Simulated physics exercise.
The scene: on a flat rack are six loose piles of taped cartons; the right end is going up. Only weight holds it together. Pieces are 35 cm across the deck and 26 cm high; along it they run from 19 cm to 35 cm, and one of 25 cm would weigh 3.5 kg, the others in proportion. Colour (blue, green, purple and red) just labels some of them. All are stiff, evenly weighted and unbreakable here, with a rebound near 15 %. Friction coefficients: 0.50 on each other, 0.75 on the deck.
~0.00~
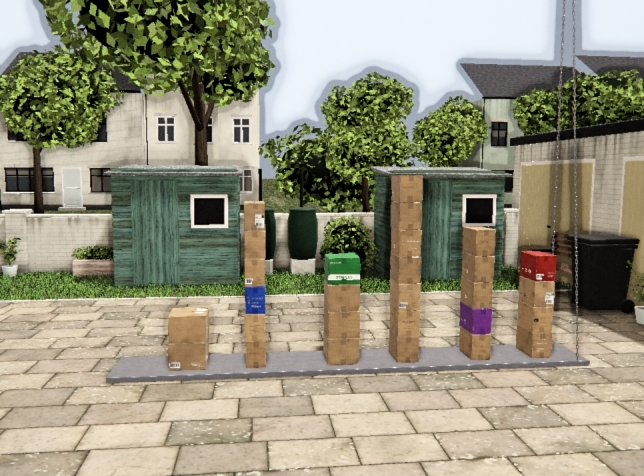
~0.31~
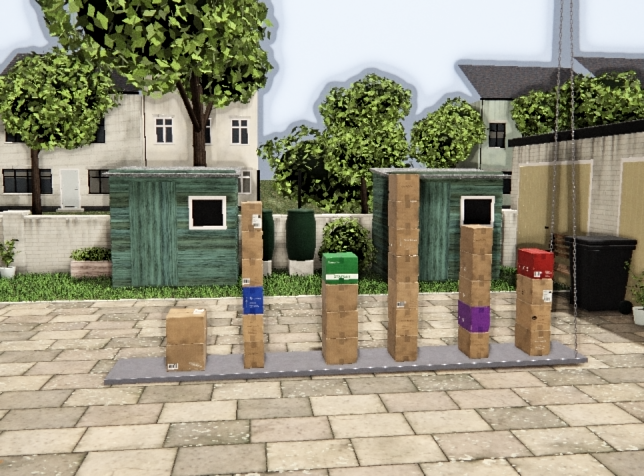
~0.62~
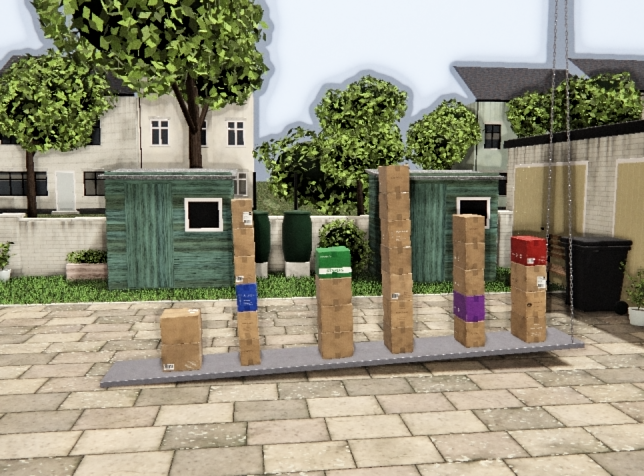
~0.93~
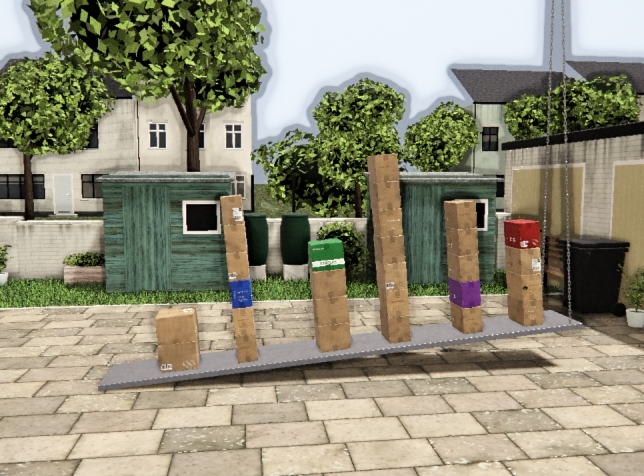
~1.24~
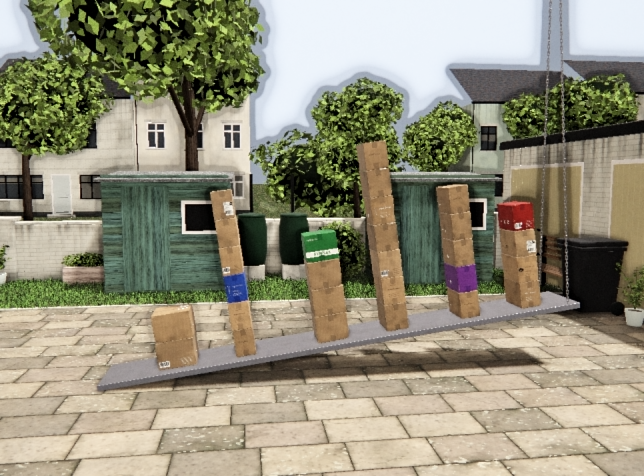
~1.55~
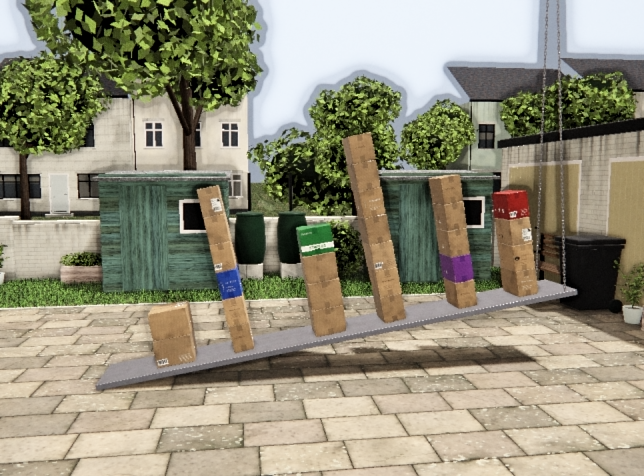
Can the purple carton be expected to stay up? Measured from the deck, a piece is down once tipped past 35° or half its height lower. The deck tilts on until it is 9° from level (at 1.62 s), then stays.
In the end the purple carton drops.
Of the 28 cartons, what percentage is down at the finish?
Near 80 per cent.
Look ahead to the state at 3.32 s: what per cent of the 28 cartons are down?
80 per cent by then.
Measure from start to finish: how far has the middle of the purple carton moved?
Some 60 cm.
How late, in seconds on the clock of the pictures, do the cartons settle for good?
Around 5.5 s.
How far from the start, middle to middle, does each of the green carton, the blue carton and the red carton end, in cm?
About: Green 200, blue 100, red 70.
After 1.94 s, slope 9°; none of the 28 cartons down, 18 disturbed; purple carton 6° from how it stood; blue carton 14° from how it stood.
After 2.32 s, slope 9°; 8 of the 28 cartons down; purple carton 23° from how it stood; blue carton 43° from how it stood.
After 2.66 s, slope 9°; 21 of the 28 cartons down; purple carton on its side; green carton 40° from how it stood, 16 cm lower.
After 3.32 s, slope 9°; 23 of the 28 cartons down; purple carton on its side; green carton on its side.
In the end (5.7 s), slope 9°; 23 of the 28 cartons down; purple carton on its side; green carton on its side; blue carton on its side. From the last view, middles, purple carton near (413, 303), green carton near (160, 345).
